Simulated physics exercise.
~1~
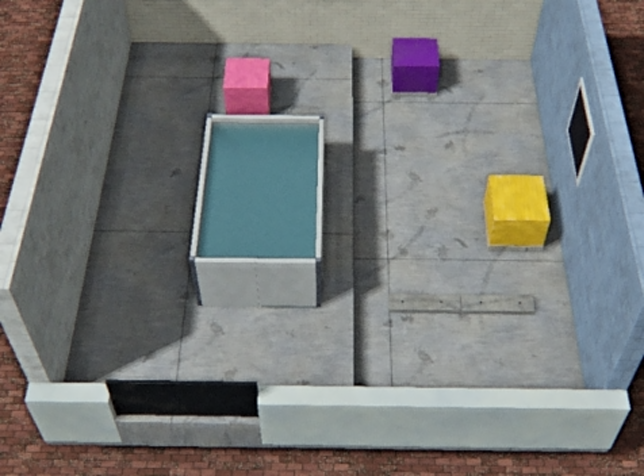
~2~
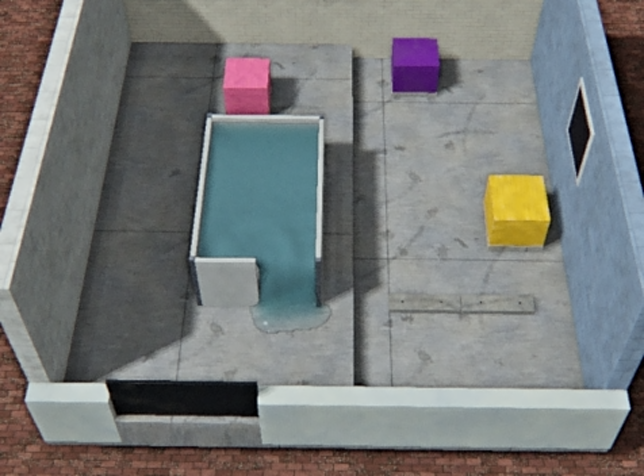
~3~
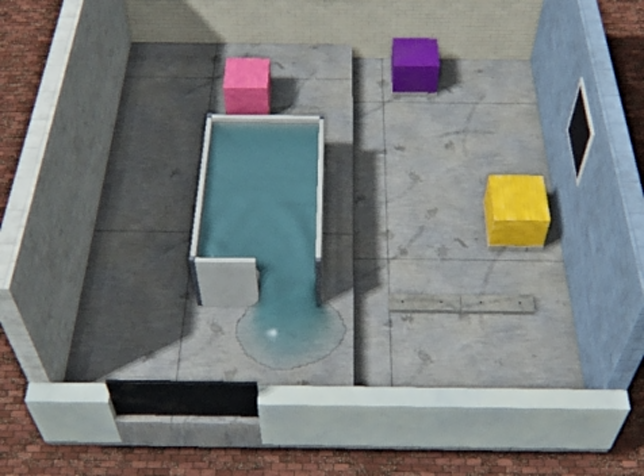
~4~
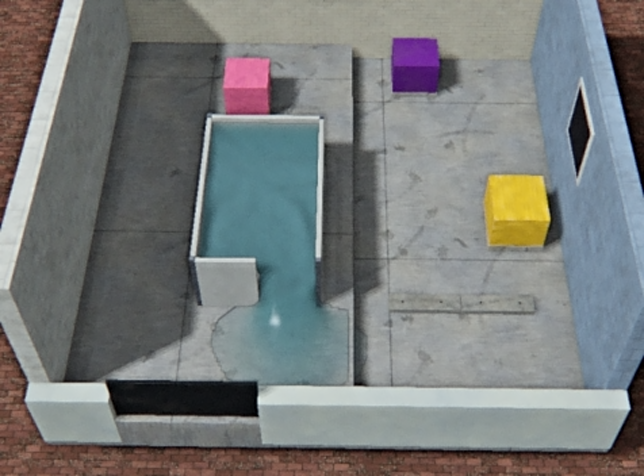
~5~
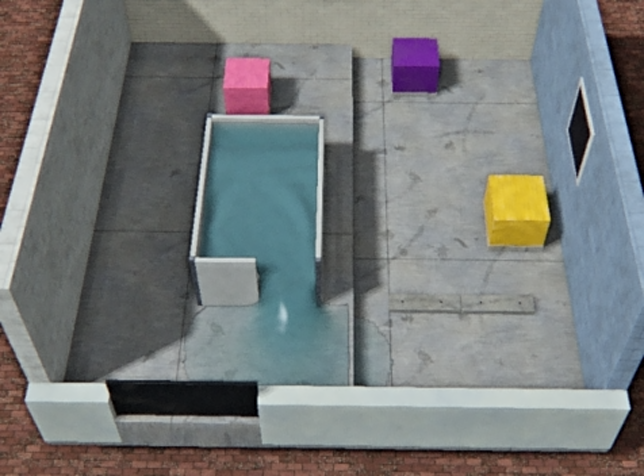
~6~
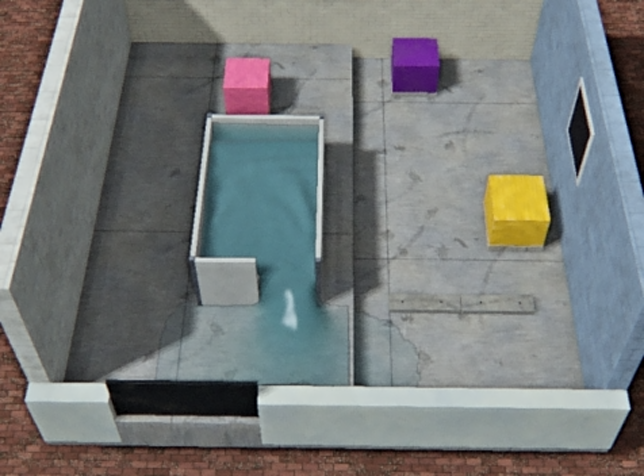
In a walled court with three coloured blocks, water pours from a gap in an open tank's front, spreading across grey floor.
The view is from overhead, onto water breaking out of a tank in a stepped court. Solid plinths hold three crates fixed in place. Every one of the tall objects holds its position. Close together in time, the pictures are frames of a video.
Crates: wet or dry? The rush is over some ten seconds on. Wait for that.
Pink crate, wet; purple crate, wet; yellow crate, wet.
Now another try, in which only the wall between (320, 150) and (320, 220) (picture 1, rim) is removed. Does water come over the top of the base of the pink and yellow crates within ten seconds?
One by one: The pink crate escapes it; the yellow crate is wetted.
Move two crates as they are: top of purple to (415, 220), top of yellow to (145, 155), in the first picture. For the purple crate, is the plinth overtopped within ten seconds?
I'd say the purple crate is overtopped.
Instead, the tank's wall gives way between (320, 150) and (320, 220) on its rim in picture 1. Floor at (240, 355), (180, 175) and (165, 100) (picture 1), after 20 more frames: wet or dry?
In order: Spared, spared, spared.
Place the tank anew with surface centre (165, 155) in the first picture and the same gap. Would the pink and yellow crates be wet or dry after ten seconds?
Result: Pink crate avoids it; yellow crate is inundated.
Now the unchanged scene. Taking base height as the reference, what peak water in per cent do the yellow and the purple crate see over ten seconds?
Around 200 % and 180 %.
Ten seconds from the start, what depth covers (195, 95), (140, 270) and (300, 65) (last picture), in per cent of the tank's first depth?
Respectively 10, 4 and 6 per cent.
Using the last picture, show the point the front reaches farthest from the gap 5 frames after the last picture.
Pixel estimate: (588, 421).
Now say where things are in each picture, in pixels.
The open tank at (261, 188) is whole and still, in the first picture.
Water pours out at (287, 289) and has run to (325, 313), in the second picture.
The front is at (270, 361), out from the gap at (287, 290), in the third picture.
Water pours out at (287, 291) and has run to a hidden place, in the fourth picture.
The front is at a hidden place, out from the gap at (287, 291), in the fifth picture.
Water pours out at (287, 291) and has run to a hidden place, in the sixth picture.
A moment on, water covers 15 % of the floor; the pink crate not reached, the purple crate not reached, the yellow crate not reached.
Next, water covers 30 % of the floor; the pink crate not reached, the purple crate not reached, the yellow crate not reached.
Then, water covers 55 % of the floor; the pink crate not reached, the purple crate not reached, the yellow crate water round its plinth.
Later, water covers 80 % of the floor; the pink crate water round its plinth, the purple crate water round its plinth, the yellow crate water round its plinth.
In the end, water covers 95 % of the floor; the pink crate was topped, the purple crate was topped, the yellow crate was topped.
